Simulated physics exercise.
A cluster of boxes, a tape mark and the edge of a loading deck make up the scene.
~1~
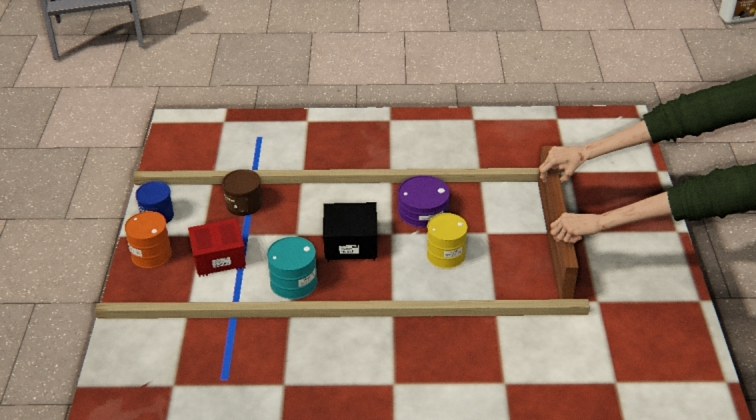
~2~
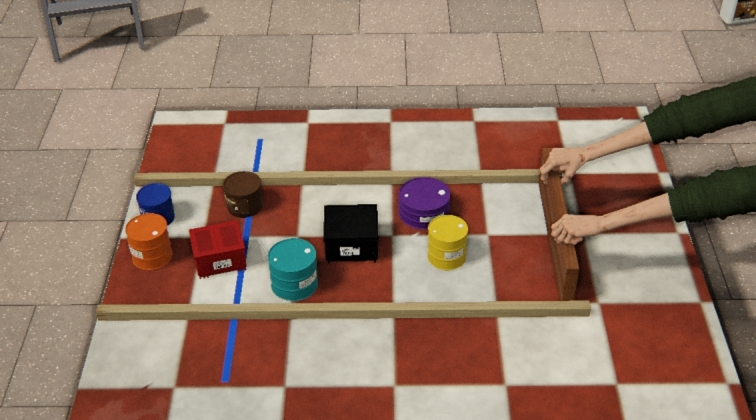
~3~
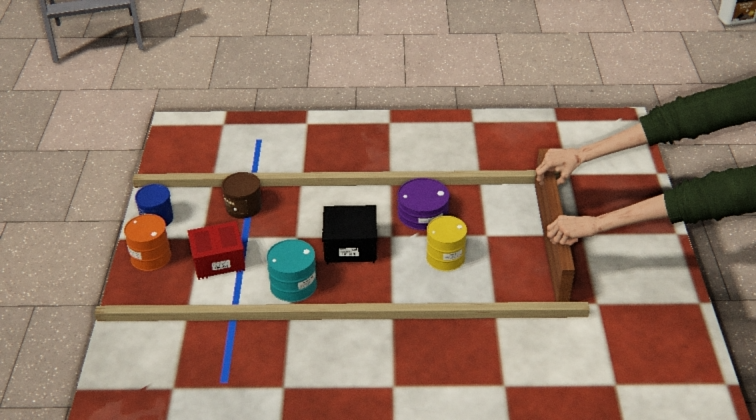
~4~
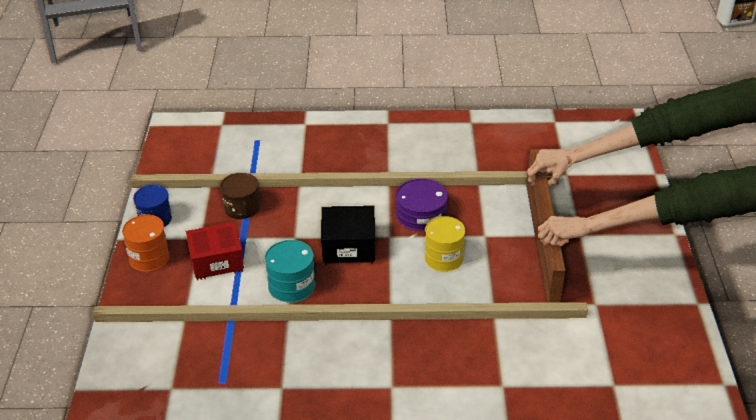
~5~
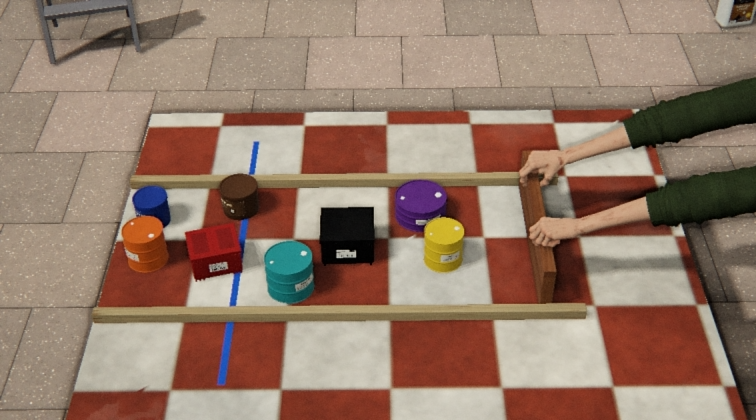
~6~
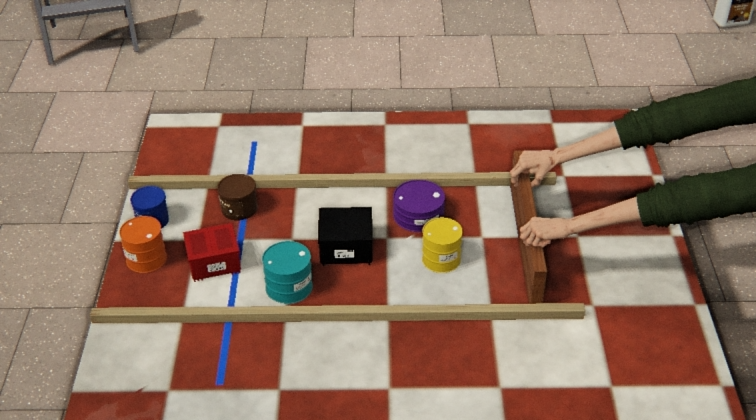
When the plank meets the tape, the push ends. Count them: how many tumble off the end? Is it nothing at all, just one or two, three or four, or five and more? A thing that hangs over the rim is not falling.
I foresee no drops here.
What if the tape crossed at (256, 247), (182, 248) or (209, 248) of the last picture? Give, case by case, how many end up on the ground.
Going through each try, you'd get 0, 2 and 0.
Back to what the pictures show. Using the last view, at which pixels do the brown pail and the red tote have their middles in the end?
In the last picture the brown pail sits at (178, 190) while the red tote sits at (166, 266).
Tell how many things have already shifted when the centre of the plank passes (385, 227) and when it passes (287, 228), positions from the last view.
At that stage 3; at the next, 6.
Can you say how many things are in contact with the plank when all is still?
The answer is 3.
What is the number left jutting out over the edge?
It comes to 0.
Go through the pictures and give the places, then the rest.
The first picture shows blue pail (155, 204); orange canister (148, 240); red tote (217, 248); plank (556, 222); tape (244, 243).
The second picture shows orange canister (149, 242); plank (557, 223).
The third picture shows red tote (217, 250); brown pail (242, 195).
The fourth picture shows blue pail (153, 208); yellow canister (445, 244).
The fifth picture shows orange canister (145, 244); turquoise canister (289, 272).
The sixth picture shows blue pail (150, 209); orange canister (143, 244); red tote (213, 252); plank (527, 226); tape (239, 247).
Early on, none off yet; blue pail at rest near (150, 209); orange canister at rest near (143, 244); red tote at rest near (213, 252).
A while later, none off yet; blue pail at rest near (150, 209); orange canister at rest near (143, 244); red tote travelled a little near (196, 255).
Finally, the number that fall off is zero.
